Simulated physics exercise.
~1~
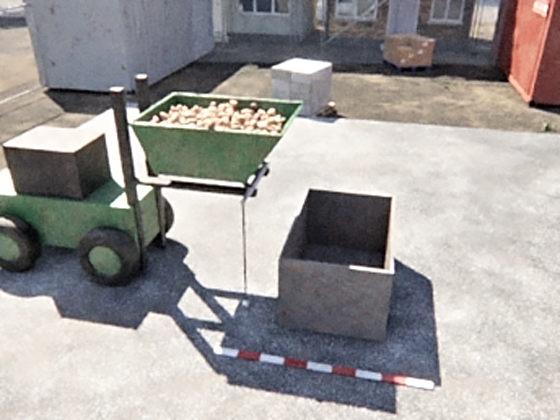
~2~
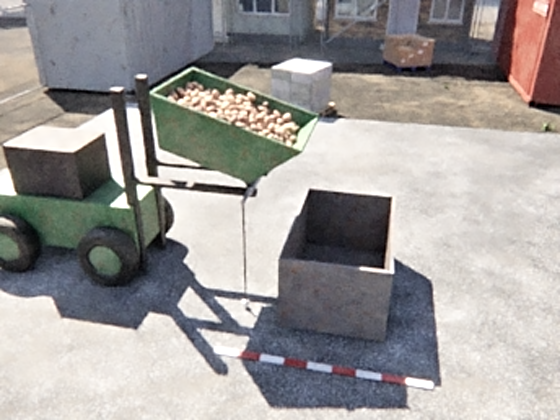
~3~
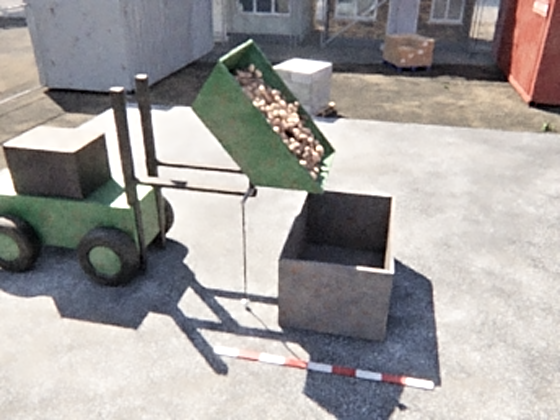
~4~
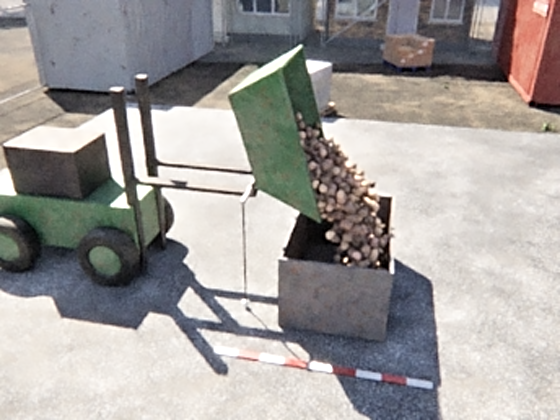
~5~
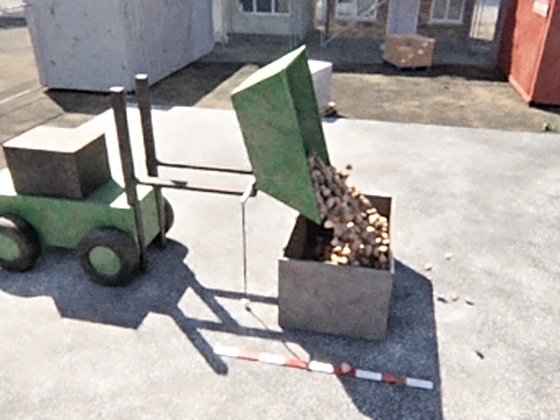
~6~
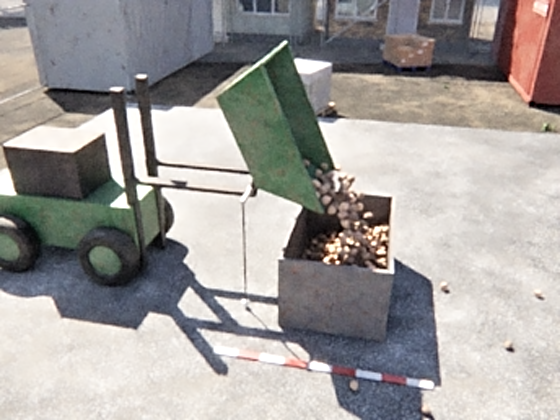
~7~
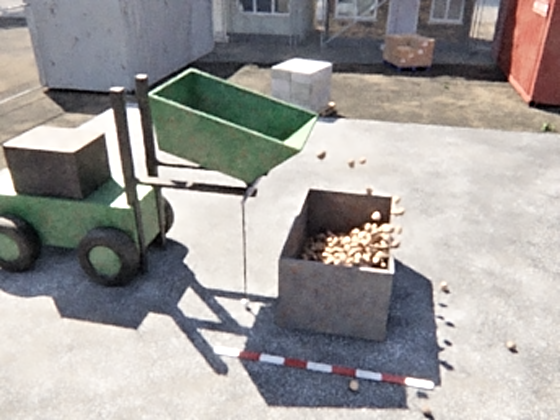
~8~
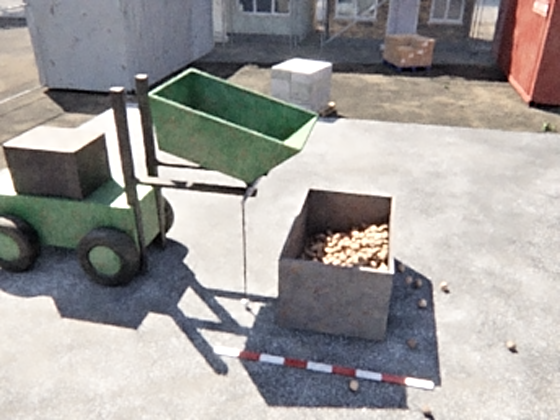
On a sunlit paved yard with containers behind it, a green fork truck at the left holds up a green skip heaped with smooth, pale brown stones beside an open grey bin. The skip tips to the right, and the stones slide toward its lower lip. As it swings steeply over, they pour in a thick stream into the bin. The skip starts to tilt back while the last stones tumble out and a few scatter on the ground to the right. It ends empty and still slightly tilted, with nearly all the stones piled in the bin.
